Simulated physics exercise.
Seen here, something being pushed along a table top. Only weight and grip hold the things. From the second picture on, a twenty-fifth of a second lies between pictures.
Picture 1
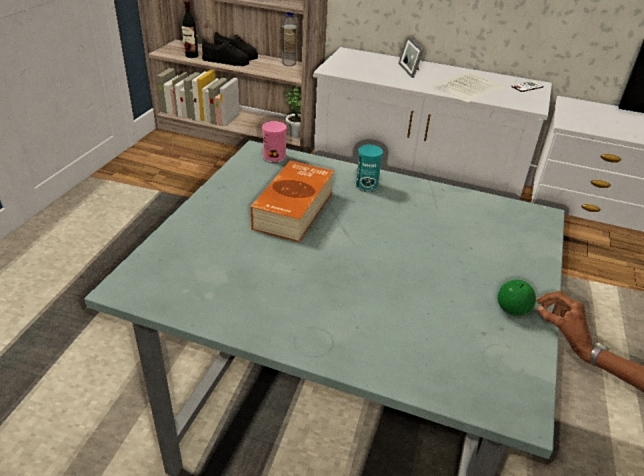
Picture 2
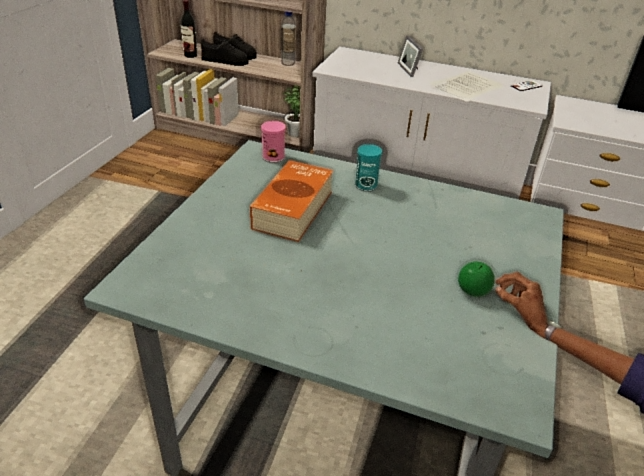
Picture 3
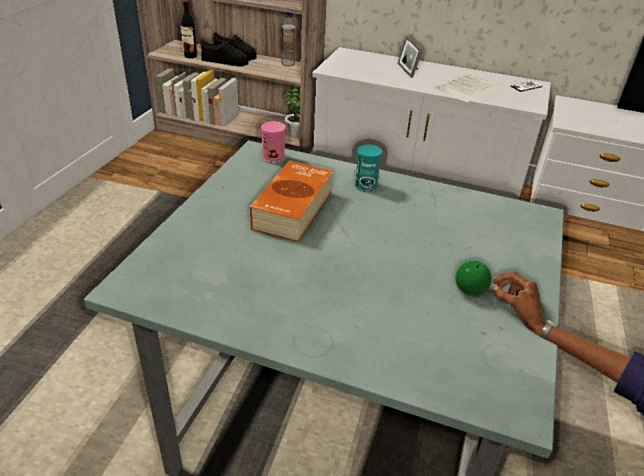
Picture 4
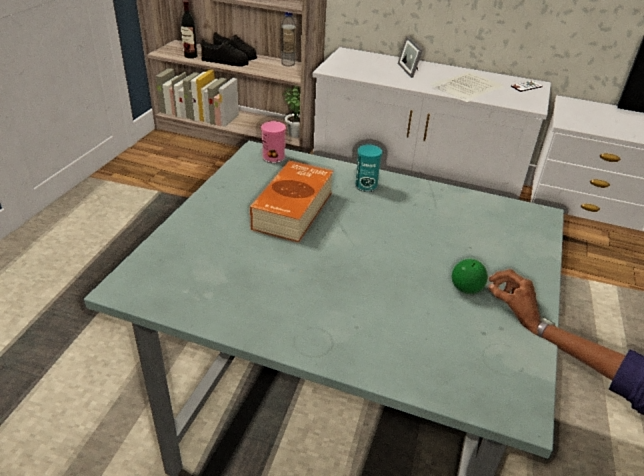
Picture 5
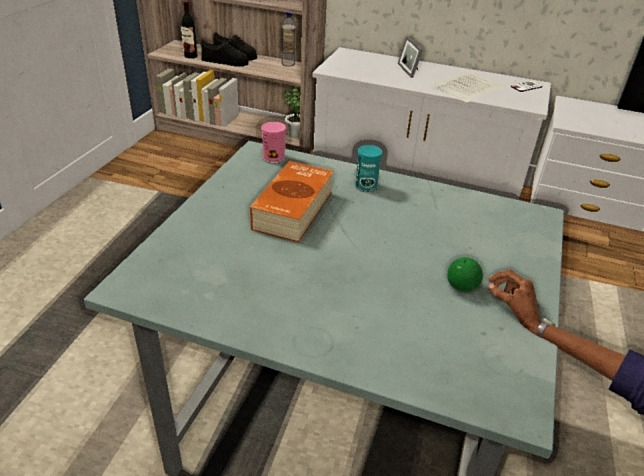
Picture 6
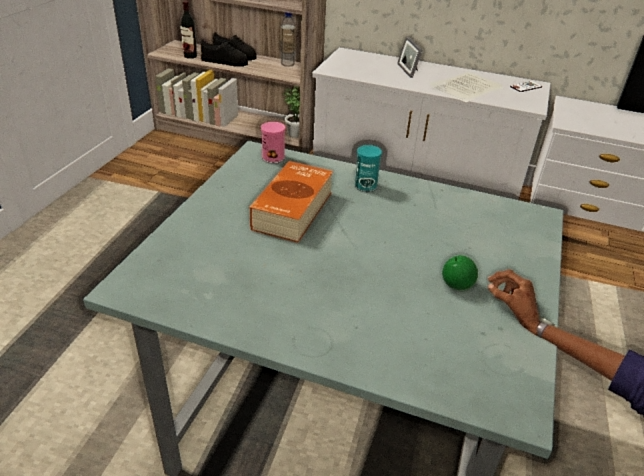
In the video, a hand reaching in from the right moves a green apple leftward across a pale green table, then the apple shifts slightly farther left, away from the fingers, while a book and two containers stay still.
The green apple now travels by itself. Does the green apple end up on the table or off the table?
The green apple stays on the table.
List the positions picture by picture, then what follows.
In the first frame, under the hand; green apple (517, 298).
In the second frame, under the hand; green apple (476, 280).
In the third frame, under the hand; green apple (473, 279).
In the fourth frame, green apple (470, 277).
In the fifth frame, green apple (465, 275).
In the sixth frame, green apple (460, 273) shifted a little.
Then, 0.40 s on from there, green apple shifted about its own width near (423, 256).
Then, 1.00 s on from there, green apple shifted well along near (384, 239).
In the end, moved from the start, green apple. At the end, from the last picture's camera, green apple near (360, 228).
